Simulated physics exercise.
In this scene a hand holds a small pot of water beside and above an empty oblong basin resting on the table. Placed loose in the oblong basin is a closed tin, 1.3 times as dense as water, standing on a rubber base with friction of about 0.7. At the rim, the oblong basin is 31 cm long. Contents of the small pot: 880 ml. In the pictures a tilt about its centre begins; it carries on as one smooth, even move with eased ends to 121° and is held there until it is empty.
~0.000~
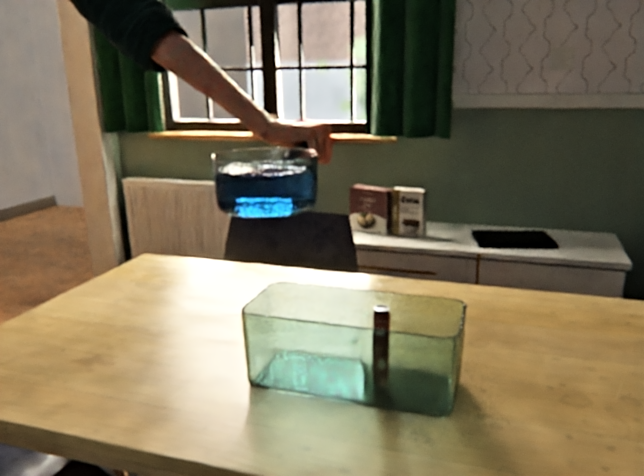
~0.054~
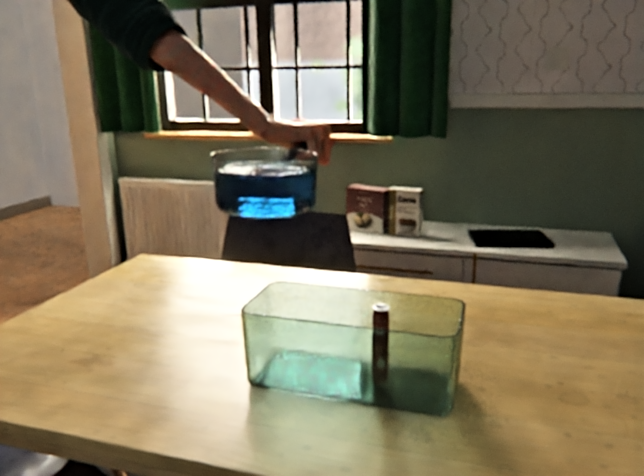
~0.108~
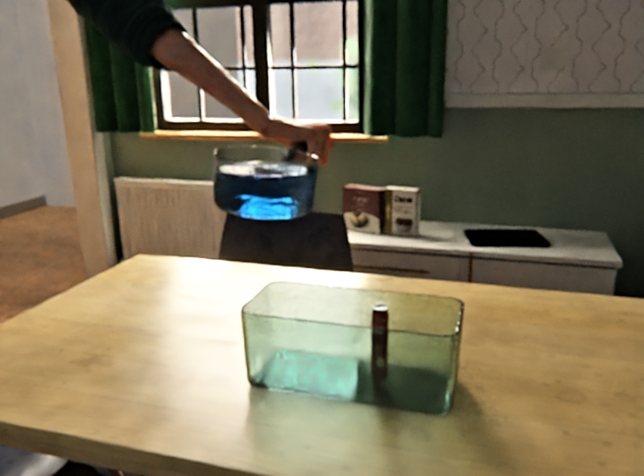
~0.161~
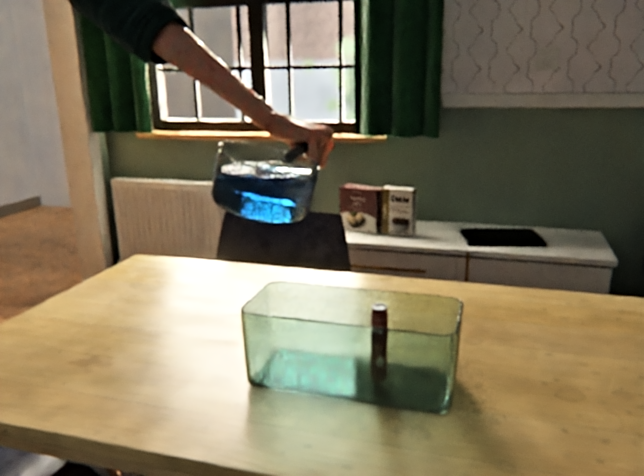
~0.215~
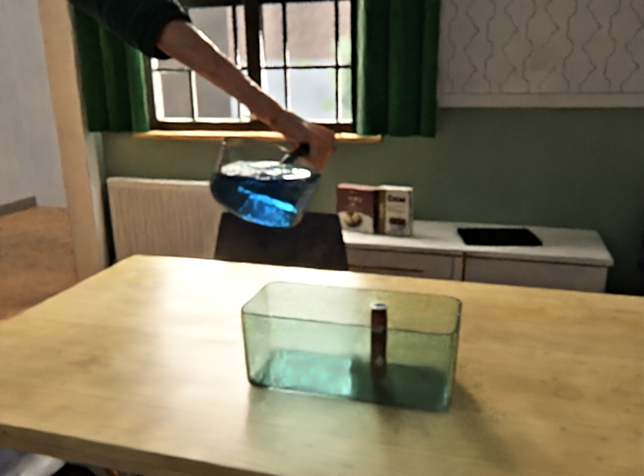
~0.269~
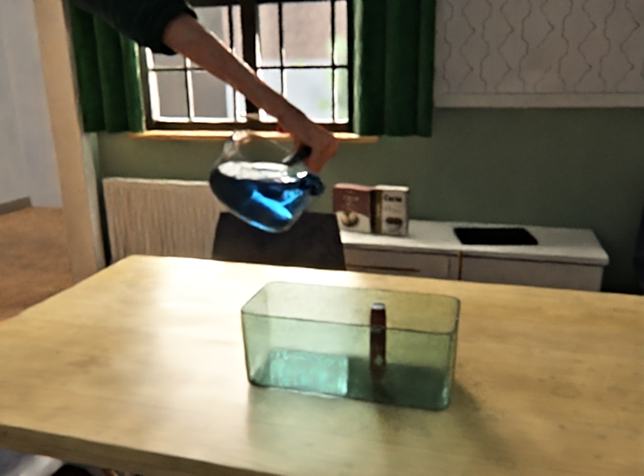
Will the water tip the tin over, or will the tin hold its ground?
I reckon it can't hold on.
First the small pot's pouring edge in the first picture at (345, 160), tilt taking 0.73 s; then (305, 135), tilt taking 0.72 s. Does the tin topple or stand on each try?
Run one: It does not tip. Run two: It tumbles.
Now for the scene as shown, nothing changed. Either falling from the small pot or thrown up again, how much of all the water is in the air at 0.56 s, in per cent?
I'd put it at about 50 percent.
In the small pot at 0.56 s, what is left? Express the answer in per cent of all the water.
Roughly 18 per cent.
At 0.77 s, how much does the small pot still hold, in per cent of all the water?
Around 2 percent of it.
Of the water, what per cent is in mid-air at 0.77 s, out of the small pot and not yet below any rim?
Around 7 percent of it is airborne.
By 0.56 s the tilt is 105° and 18 per cent is still to pour; the tin stands where it began.
By 0.77 s the tilt is 121° and 2 per cent is still to pour; the tin stands 1 cm from where it began.
By 0.99 s the tilt is 121° and 0 per cent is still to pour; the tin leans 38°.
By 1.23 s the tilt is 121° and 0 per cent is still to pour; the tin lies on its side.
At rest the tin lies on its side.
